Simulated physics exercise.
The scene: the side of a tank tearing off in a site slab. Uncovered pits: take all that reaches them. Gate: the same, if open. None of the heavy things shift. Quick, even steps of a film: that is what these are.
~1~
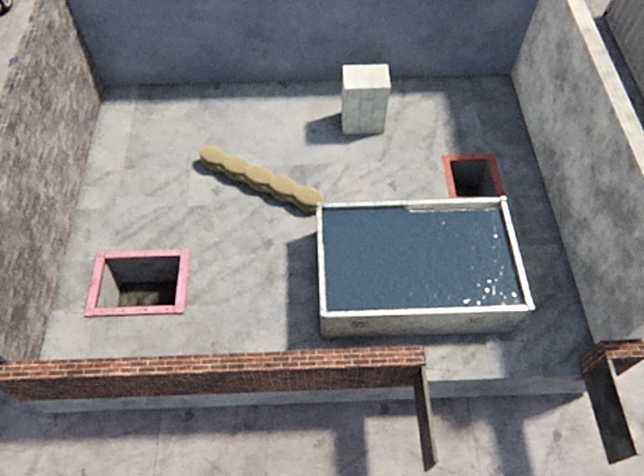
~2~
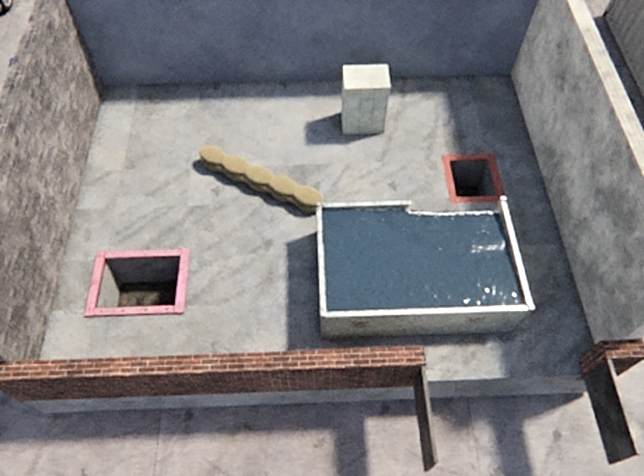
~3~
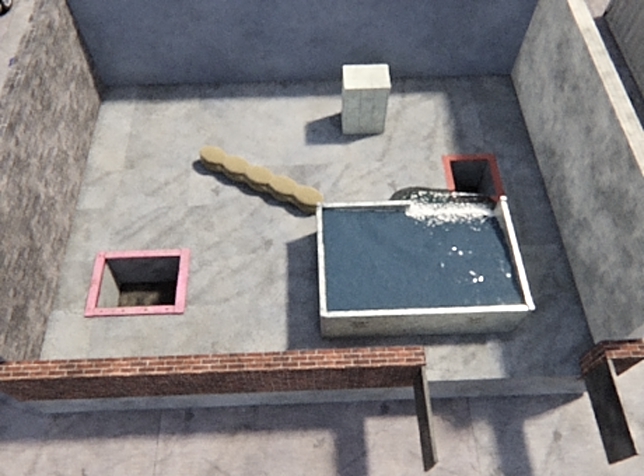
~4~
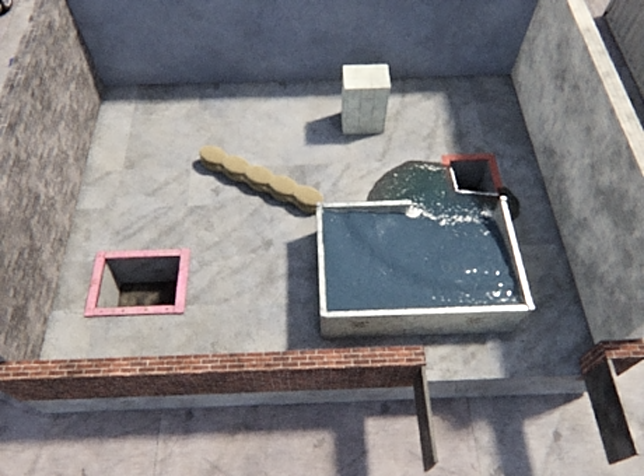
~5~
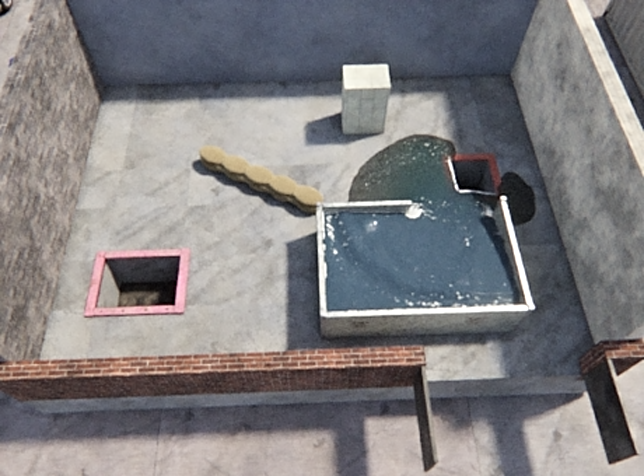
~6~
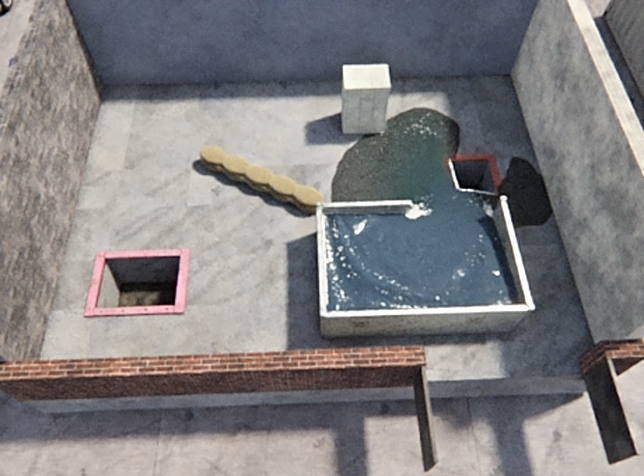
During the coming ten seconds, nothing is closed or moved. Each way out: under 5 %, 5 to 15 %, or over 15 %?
Gate under 5 %; red pit over 15 %; pink pit under 5 %.
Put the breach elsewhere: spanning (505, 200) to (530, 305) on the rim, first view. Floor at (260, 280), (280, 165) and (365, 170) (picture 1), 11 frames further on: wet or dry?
Unsoaked, then unsoaked, then unsoaked.
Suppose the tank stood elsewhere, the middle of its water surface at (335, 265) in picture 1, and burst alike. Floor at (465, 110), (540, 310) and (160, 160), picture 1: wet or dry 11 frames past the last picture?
Checking the three spots, I get swamped, high and dry, high and dry.
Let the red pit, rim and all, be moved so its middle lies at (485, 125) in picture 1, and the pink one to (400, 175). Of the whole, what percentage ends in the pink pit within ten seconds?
The pink pit takes 35 per cent.
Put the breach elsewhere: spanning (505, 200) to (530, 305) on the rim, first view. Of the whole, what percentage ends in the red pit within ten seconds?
The red pit gets 14 per cent.
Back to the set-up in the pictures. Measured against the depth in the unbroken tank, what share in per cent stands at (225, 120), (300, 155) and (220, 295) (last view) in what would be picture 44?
Going place by place: 8 %, 2 % and 0 %.
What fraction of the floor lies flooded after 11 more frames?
Estimated share: About 30 %.
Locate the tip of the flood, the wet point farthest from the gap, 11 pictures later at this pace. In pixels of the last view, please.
Estimated pixel: (235, 101).
A moment on, water covers 20 % of the floor; the gate 0 %, the red pit 12 %, the pink pit 0 %.
Next, water covers 30 % of the floor; the gate 0 %, the red pit 20 %, the pink pit 0 %.
Then, water covers 40 % of the floor; the gate 0 %, the red pit 29 %, the pink pit 0 %.
Later, water covers 55 % of the floor; the gate 0 %, the red pit 42 %, the pink pit 0 %.
In the end, water covers 80 % of the floor; the gate 2 %, the red pit 51 %, the pink pit 0 %.
